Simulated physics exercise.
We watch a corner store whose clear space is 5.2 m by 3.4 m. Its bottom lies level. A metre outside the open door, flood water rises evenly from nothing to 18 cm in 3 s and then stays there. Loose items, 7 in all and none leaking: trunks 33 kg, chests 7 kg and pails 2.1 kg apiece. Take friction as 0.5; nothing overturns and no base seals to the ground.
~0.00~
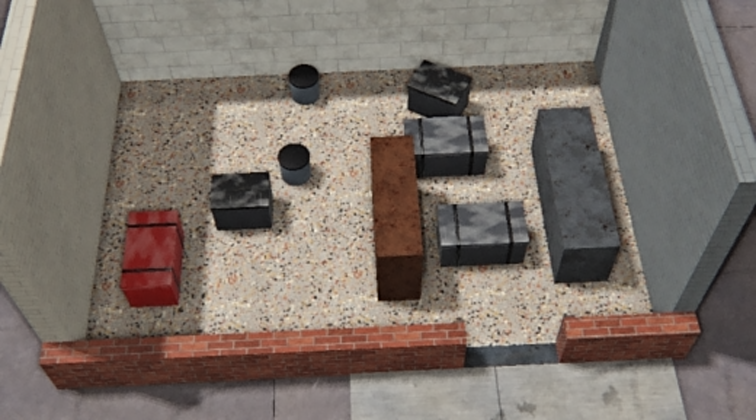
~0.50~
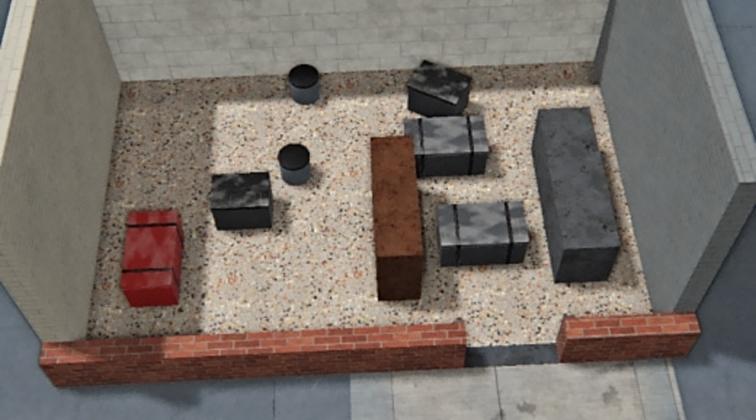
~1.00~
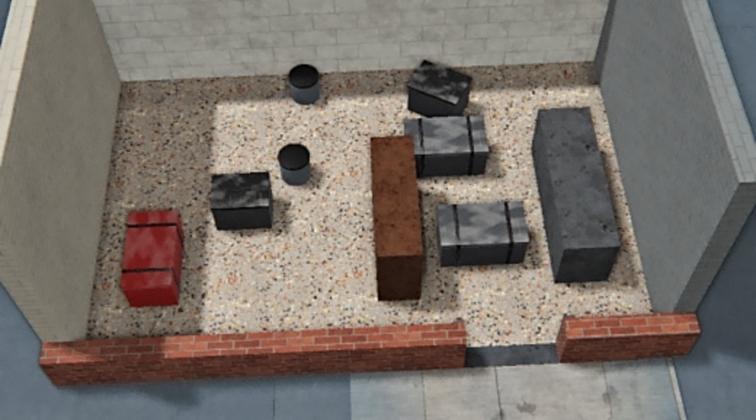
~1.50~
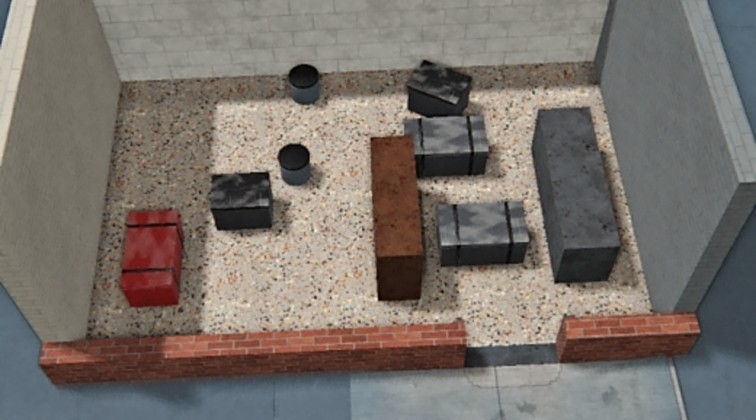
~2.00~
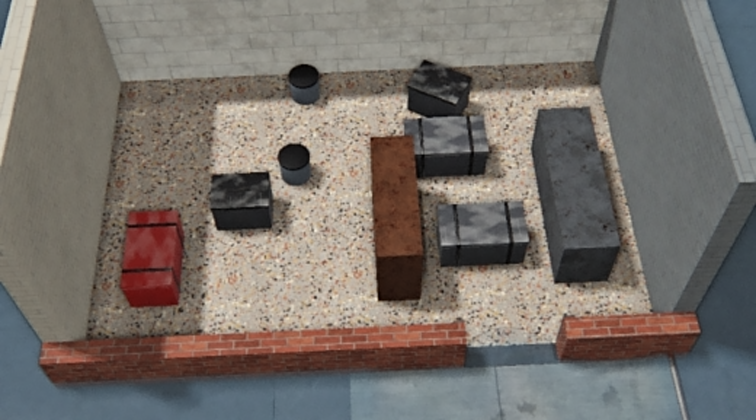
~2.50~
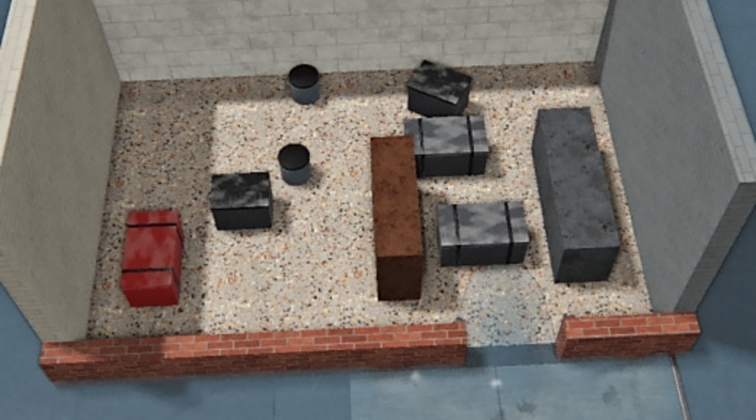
A walled store of trunks and pails stays still as water starts entering through its doorway.
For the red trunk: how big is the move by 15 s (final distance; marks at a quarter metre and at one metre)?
The red trunk holds its place.
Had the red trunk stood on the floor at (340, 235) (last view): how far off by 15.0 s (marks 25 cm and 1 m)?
It stays put.
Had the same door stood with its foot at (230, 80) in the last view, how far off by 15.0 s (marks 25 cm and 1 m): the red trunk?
Then the red trunk slides a little.
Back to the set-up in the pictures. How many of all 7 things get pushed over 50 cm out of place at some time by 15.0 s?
6 of them.
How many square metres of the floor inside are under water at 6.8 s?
Some 10.0 m2.
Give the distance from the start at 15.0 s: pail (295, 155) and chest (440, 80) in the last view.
In that order: 250 cm, 250 cm.
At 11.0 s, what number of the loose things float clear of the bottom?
I count 3.
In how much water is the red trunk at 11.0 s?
About 1 cm.
After 3.5 s the red trunk is near (149, 248), 0.0 m from its start, aground; 0 afloat.
After 6.8 s the red trunk is near (149, 248), 0.0 m from its start, aground; 0 afloat.
After 11.0 s the red trunk is near (149, 248), 0.0 m from its start, aground; 3 afloat.
After 15.0 s the red trunk is near (149, 248), 0.0 m from its start, aground; 5 afloat.
